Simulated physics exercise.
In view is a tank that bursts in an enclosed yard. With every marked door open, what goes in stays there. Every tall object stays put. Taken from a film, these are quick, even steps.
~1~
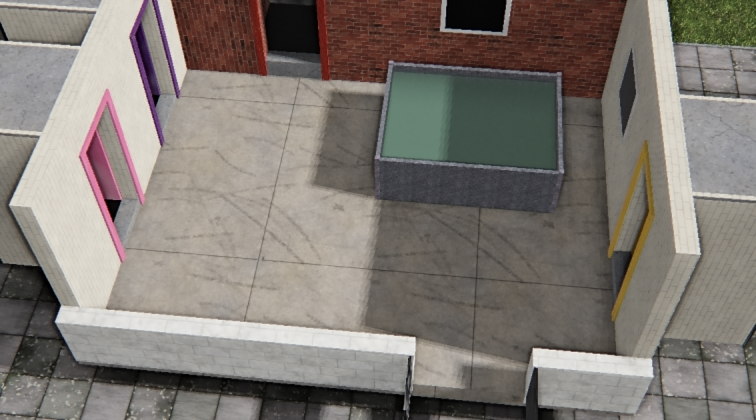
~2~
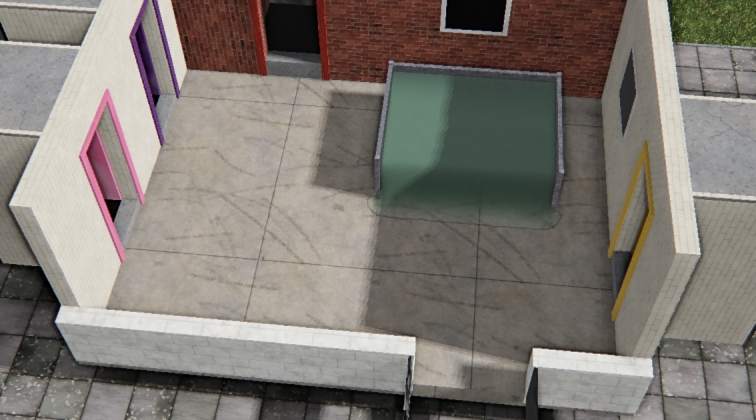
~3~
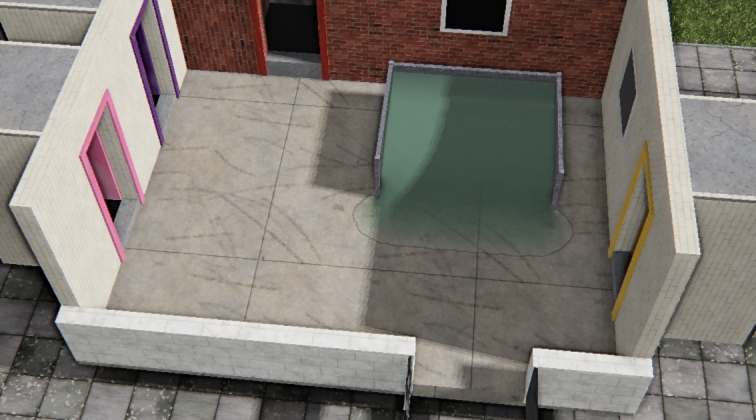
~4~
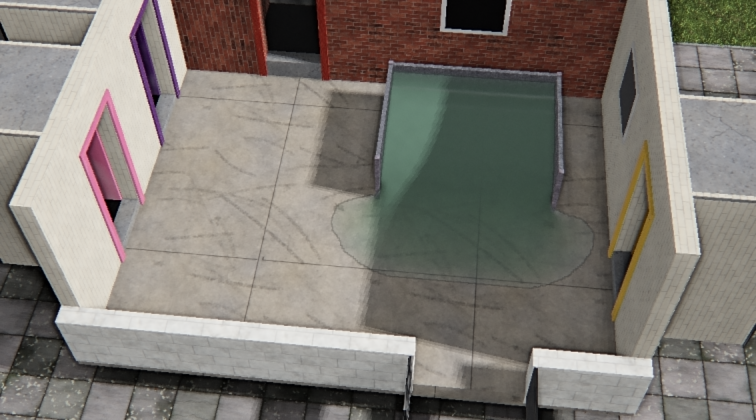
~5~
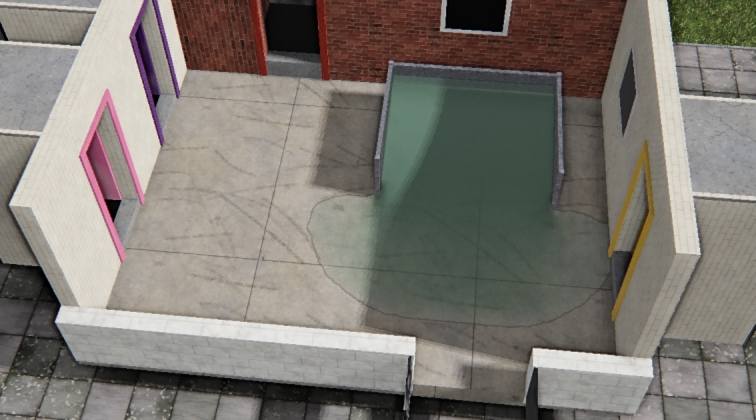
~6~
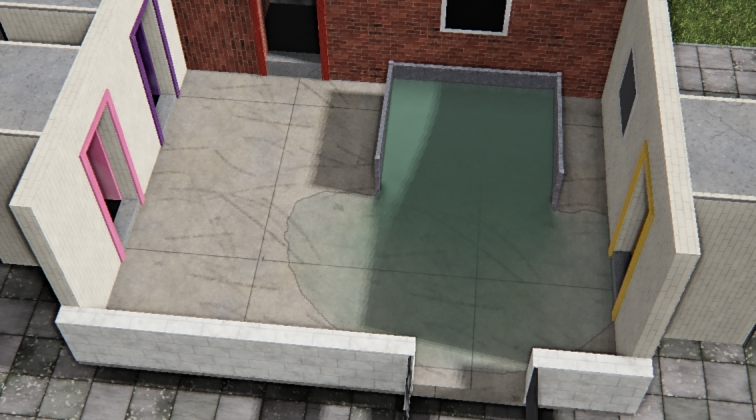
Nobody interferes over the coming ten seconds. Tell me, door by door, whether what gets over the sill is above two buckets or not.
At the end, purple door: Two buckets at most, red door: Two buckets at most, yellow door: Two buckets at most, pink door: Two buckets at most.
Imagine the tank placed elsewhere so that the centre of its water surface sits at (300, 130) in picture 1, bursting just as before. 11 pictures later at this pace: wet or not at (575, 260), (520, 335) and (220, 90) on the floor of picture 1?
Spared, hit, spared.
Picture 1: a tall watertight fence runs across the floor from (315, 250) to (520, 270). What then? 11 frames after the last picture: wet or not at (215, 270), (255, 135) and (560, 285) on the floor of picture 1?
Taking the three spots in turn, they are inundated, inundated and inundated.
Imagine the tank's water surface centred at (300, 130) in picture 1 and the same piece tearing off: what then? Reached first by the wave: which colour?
It is the pink one.
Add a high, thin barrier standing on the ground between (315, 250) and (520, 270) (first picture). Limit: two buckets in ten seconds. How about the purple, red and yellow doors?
Log - purple: Above the line; red: Below the line; yellow: Above the line.
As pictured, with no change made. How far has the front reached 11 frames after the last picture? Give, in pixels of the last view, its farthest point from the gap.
Estimated pixel: (97, 337).
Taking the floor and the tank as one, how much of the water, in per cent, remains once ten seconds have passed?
About 58 per cent.
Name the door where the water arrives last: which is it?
Result: The red-painted one.
A moment on, water covers 45 % of the floor; the purple door not reached, the red door not reached, the yellow door wet at the sill, nothing in, the pink door not reached.
Next, water covers 50 % of the floor; the purple door not reached, the red door not reached, the yellow door wet at the sill, nothing in, the pink door not reached.
Then, water covers 60 % of the floor; the purple door not reached, the red door not reached, the yellow door under two buckets in, the pink door wet at the sill, nothing in.
Later, water covers 90 % of the floor; the purple door wet at the sill, nothing in, the red door wet at the sill, nothing in, the yellow door under two buckets in, the pink door under two buckets in.
In the end, water covers 95 % of the floor; the purple door wet at the sill, nothing in, the red door wet at the sill, nothing in, the yellow door under two buckets in, the pink door under two buckets in.
